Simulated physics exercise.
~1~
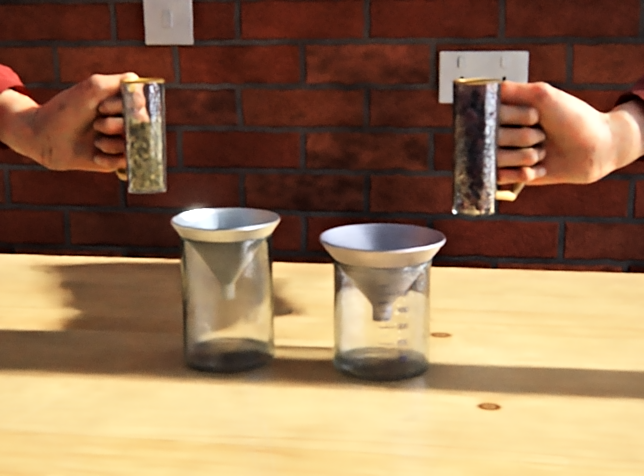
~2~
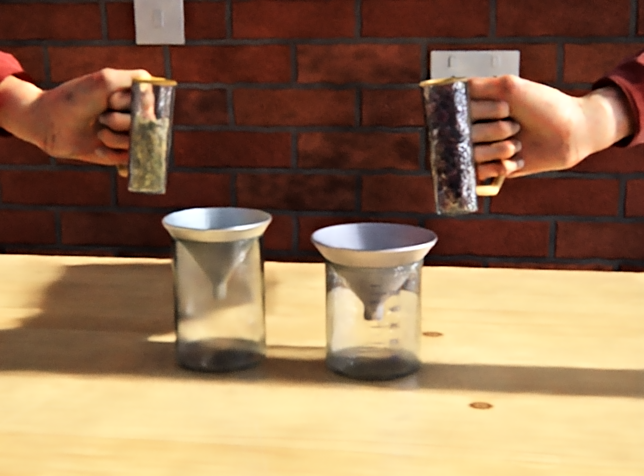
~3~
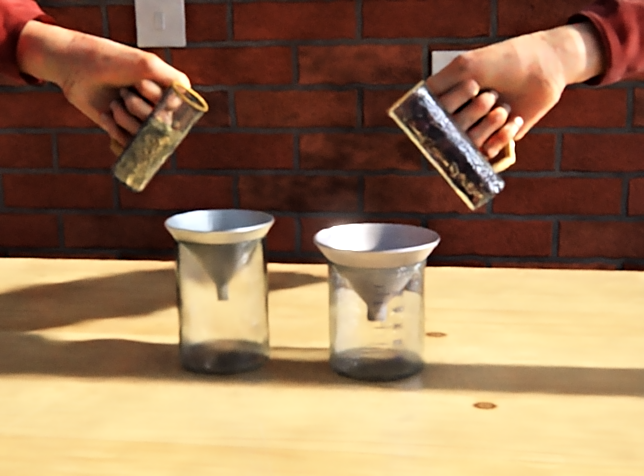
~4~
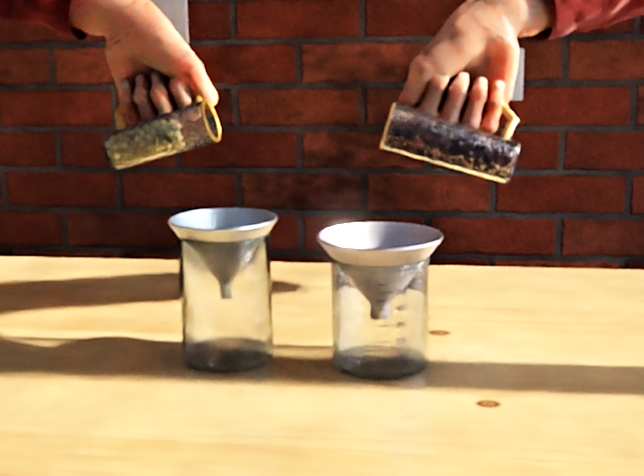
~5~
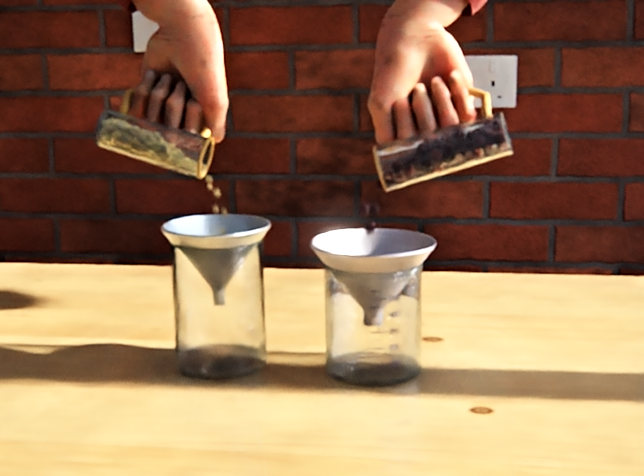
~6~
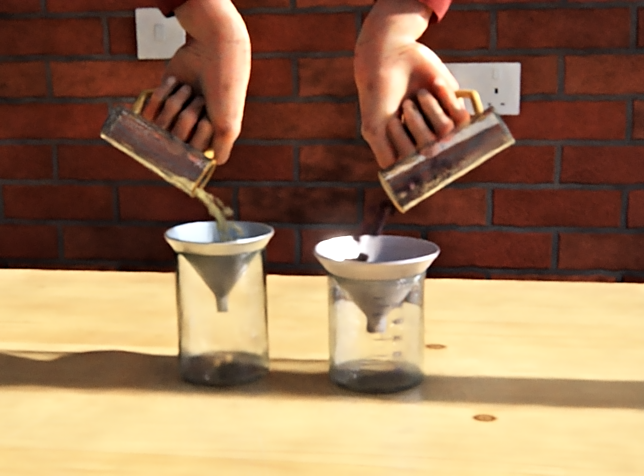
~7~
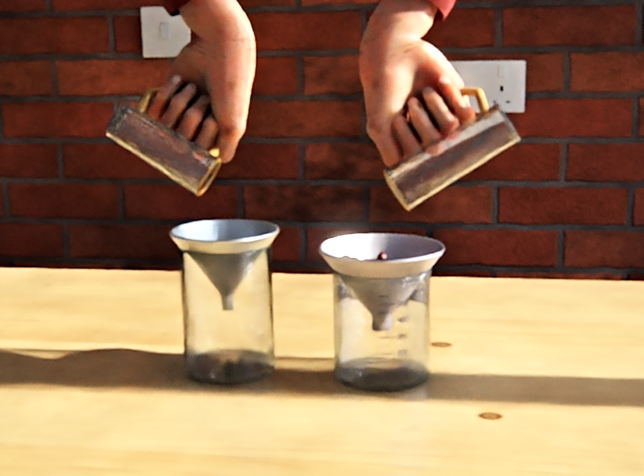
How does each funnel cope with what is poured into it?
Both funnels get blocked, the left one as well as the right one, so the bits stay held up in them instead of filling the jars below.
